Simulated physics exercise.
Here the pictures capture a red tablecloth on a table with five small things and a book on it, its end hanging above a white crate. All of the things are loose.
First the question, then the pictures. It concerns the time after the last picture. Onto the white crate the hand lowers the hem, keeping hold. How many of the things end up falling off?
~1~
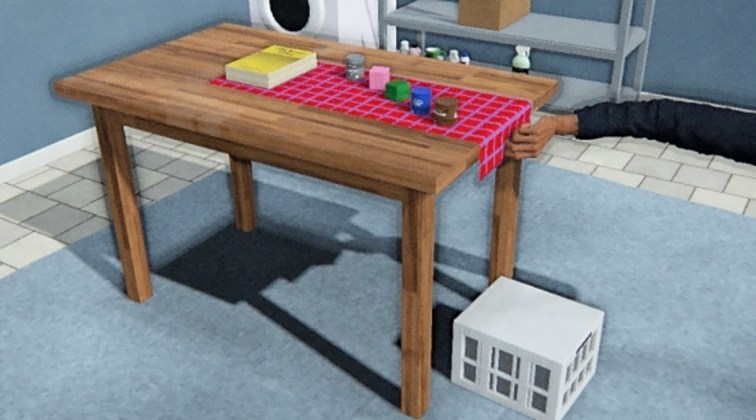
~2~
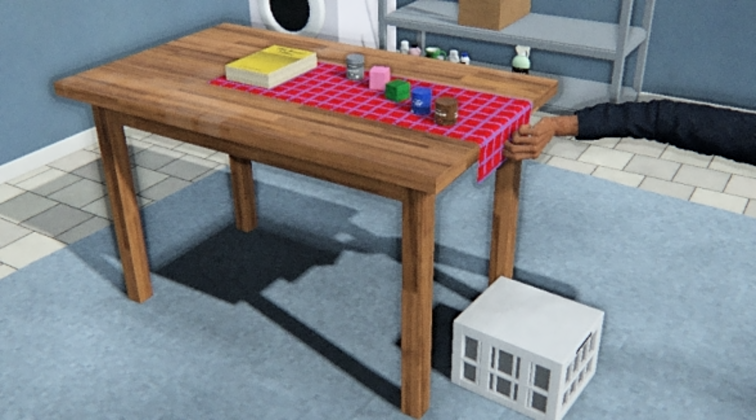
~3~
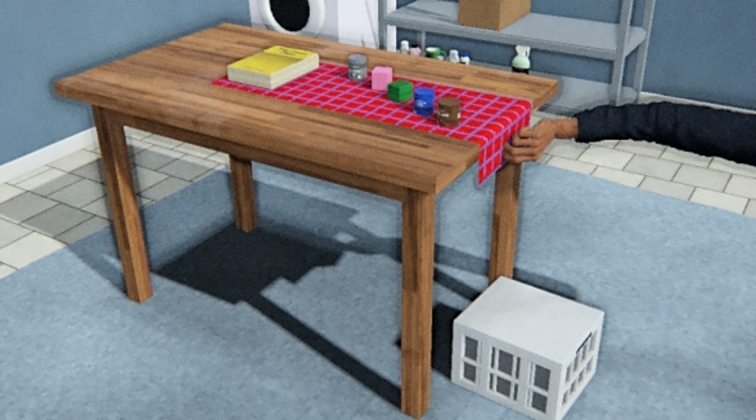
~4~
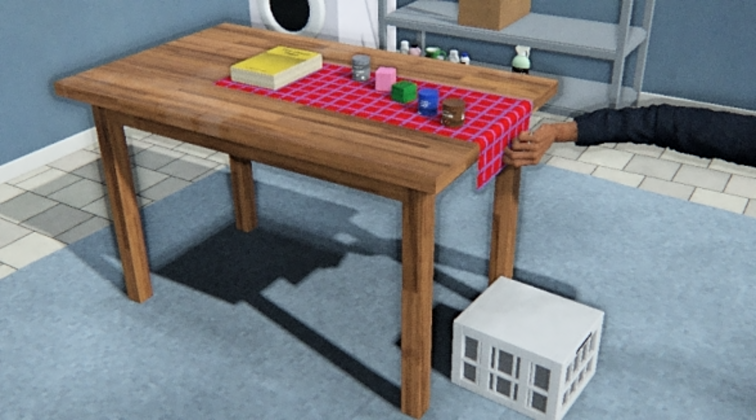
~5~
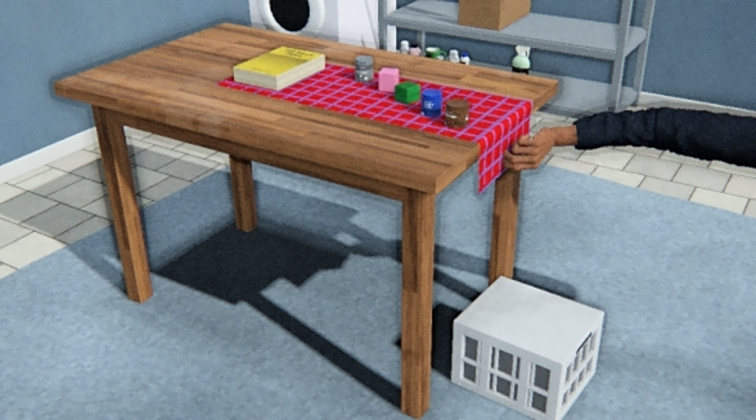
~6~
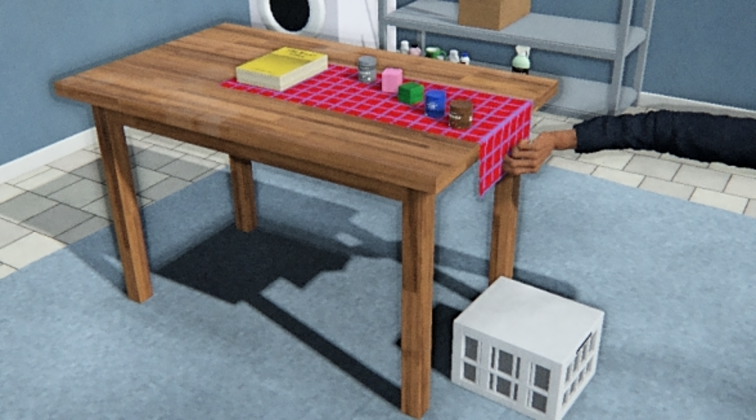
Just four fall.
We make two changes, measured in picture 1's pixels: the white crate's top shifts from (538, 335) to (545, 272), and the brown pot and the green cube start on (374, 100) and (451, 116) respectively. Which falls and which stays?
The brown pot? Safe. The green cube? Lost.
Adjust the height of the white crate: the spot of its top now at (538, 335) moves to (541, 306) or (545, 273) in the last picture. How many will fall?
The numbers are 3 and 2.
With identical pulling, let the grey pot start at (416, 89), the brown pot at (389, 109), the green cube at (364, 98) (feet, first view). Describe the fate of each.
Of these three, the grey pot takes a tumble, the brown pot takes a tumble, the green cube takes a tumble.
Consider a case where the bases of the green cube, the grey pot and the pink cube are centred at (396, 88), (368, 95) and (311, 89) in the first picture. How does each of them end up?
For the green cube it's falling, for the grey pot it's falling, for the pink cube it's staying.
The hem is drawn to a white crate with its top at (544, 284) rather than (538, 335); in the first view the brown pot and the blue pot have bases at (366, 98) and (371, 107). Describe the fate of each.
So the brown pot stays there, and the blue pot stays there.
A little later, hem near (503, 216); brown pot gone.
Next, hem near (501, 263); brown pot and blue pot gone.
When it is over, hem on the crate; brown pot, blue pot, green cube and pink cube gone. Over the edge go four.
